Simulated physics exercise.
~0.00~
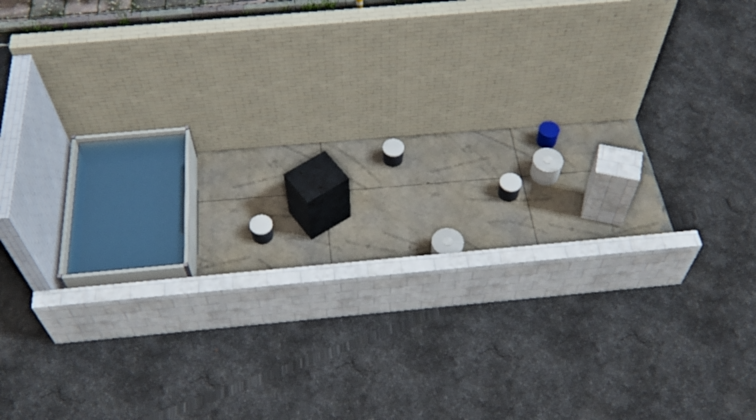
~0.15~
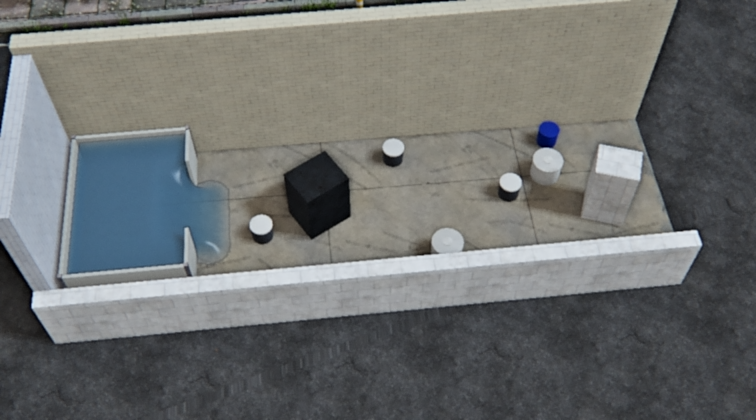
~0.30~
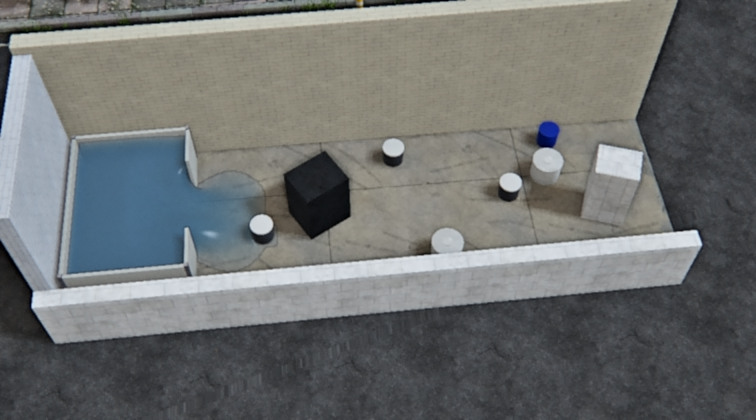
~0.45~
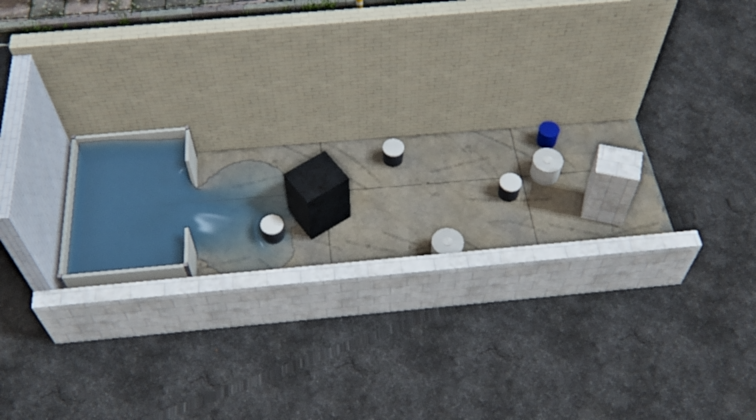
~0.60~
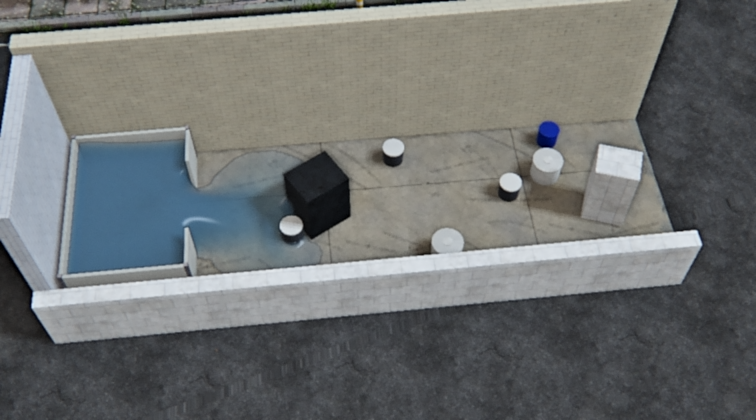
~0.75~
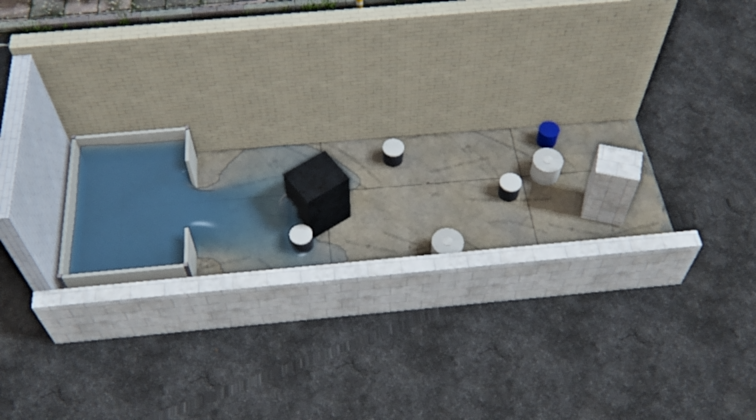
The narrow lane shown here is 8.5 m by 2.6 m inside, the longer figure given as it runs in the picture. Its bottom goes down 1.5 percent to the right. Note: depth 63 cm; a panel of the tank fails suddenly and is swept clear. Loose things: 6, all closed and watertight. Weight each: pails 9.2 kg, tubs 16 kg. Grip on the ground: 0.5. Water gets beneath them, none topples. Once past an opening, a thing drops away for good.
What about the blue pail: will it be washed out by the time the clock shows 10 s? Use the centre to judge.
It breaks free in time.
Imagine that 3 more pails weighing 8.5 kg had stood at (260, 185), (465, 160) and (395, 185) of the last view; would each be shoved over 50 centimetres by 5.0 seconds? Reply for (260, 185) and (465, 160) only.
Result, in sequence: Exceeded; exceeded.
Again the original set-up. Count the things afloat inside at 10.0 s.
Of them, 0.
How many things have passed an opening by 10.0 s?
Count at that moment: 6.
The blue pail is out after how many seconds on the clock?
It should be at around 3.0 seconds.
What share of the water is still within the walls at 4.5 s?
Roughly 86 percent.
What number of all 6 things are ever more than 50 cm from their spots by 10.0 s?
6.
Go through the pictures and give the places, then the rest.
In the first picture, the blue pail at (549, 129) rests on the ground; water covers 3.6 m2; 0 of 6 have shifted.
In the second picture, the blue pail at (549, 129), on the bottom; water covers 4.2 m2; 0 of 6 have shifted.
In the third picture, the blue pail at (549, 129) rests on the ground; water covers 5.0 m2; 0 of 6 have shifted.
In the fourth picture, the blue pail at (549, 129), on the bottom; 6.0 m2 under water; 1 of 6 have shifted.
In the fifth picture, the blue pail at (549, 129), on the bottom; water covers 6.9 m2; 1 of 6 have shifted.
In the sixth picture, the blue pail at (549, 129), on the bottom; 7.7 m2 under water; 1 of 6 have shifted.
After 2.0 s the blue pail is near (550, 129), 0.0 m from its start, aground; 0 of 6 are out; 0 afloat.
After 4.5 s the blue pail has gone out; 4 of 6 are out; 0 afloat.
After 7.0 s the blue pail has gone out; 6 of 6 are out; 0 afloat.
After 10.0 s the blue pail has gone out; 6 of 6 are out; 0 afloat.
